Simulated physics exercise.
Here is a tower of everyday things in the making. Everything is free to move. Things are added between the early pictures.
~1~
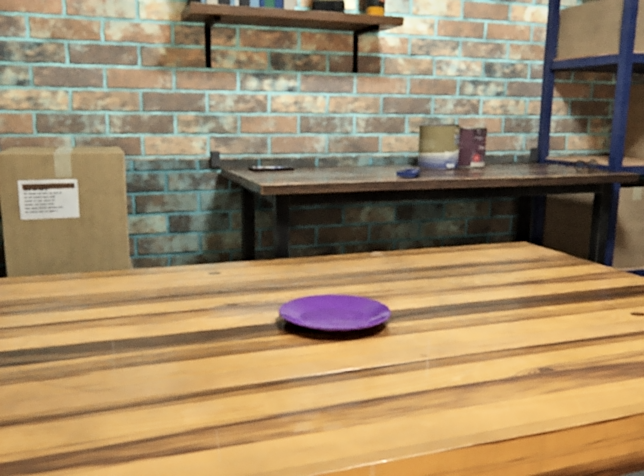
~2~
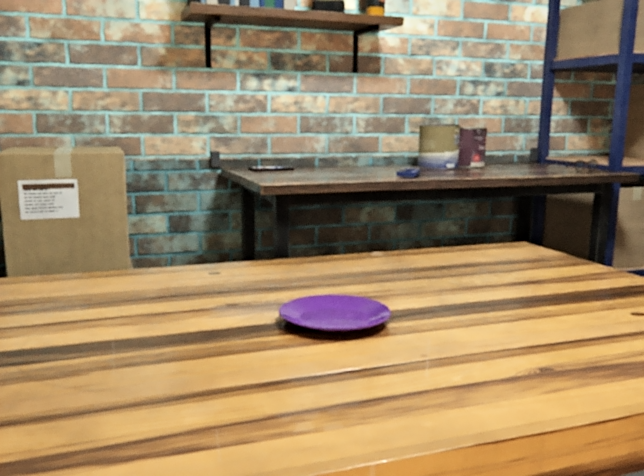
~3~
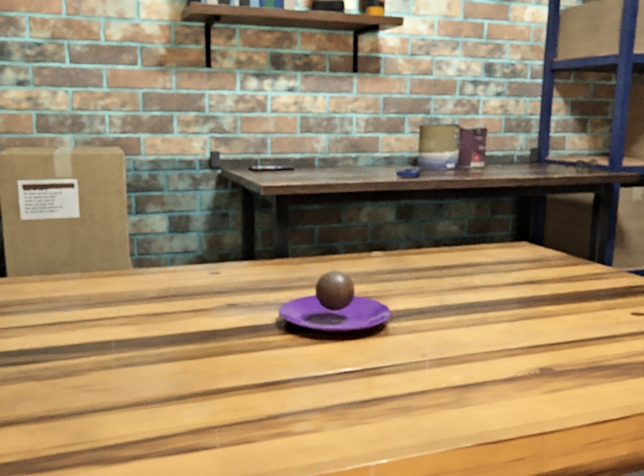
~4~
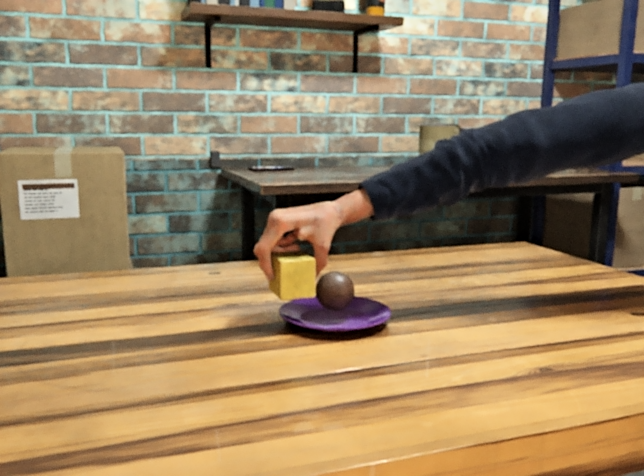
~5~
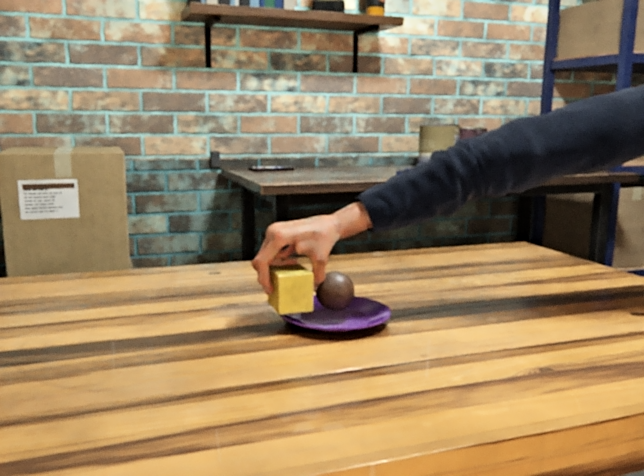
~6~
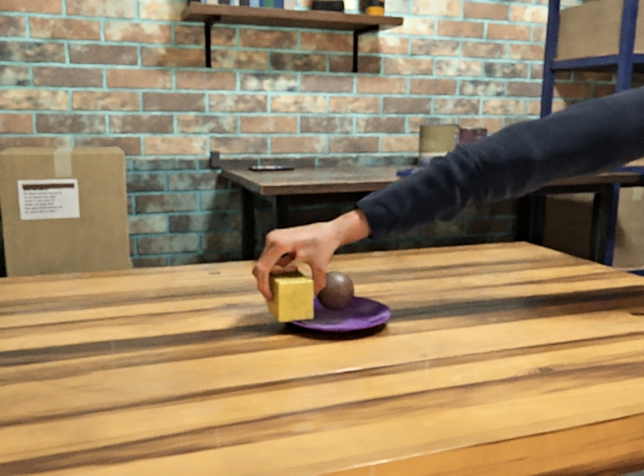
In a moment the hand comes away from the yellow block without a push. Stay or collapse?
As it turns out, it holds.
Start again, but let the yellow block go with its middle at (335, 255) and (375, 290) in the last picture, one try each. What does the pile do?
In the first case it comes apart; in the second case it holds.
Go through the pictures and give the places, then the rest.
The last thing is not in view yet; purple plate (335, 316), in the first frame.
The last thing is not in view yet; purple plate (335, 316), in the second frame.
The last thing is not in view yet; purple plate (335, 316), in the third frame.
On its way; yellow block (292, 275); purple plate (335, 316), in the fourth frame.
On its way; yellow block (290, 288); purple plate (335, 316), in the fifth frame.
In place under the hand; yellow block (290, 296), in the sixth frame.
Then, 0.70 s after the last picture, nothing has stirred.
Then, 1.60 s after the last picture, yellow block resting near (290, 296).
At rest, all 3 in place. Seen from the same camera at the end, yellow block near (290, 296). The pile keeps its balance.
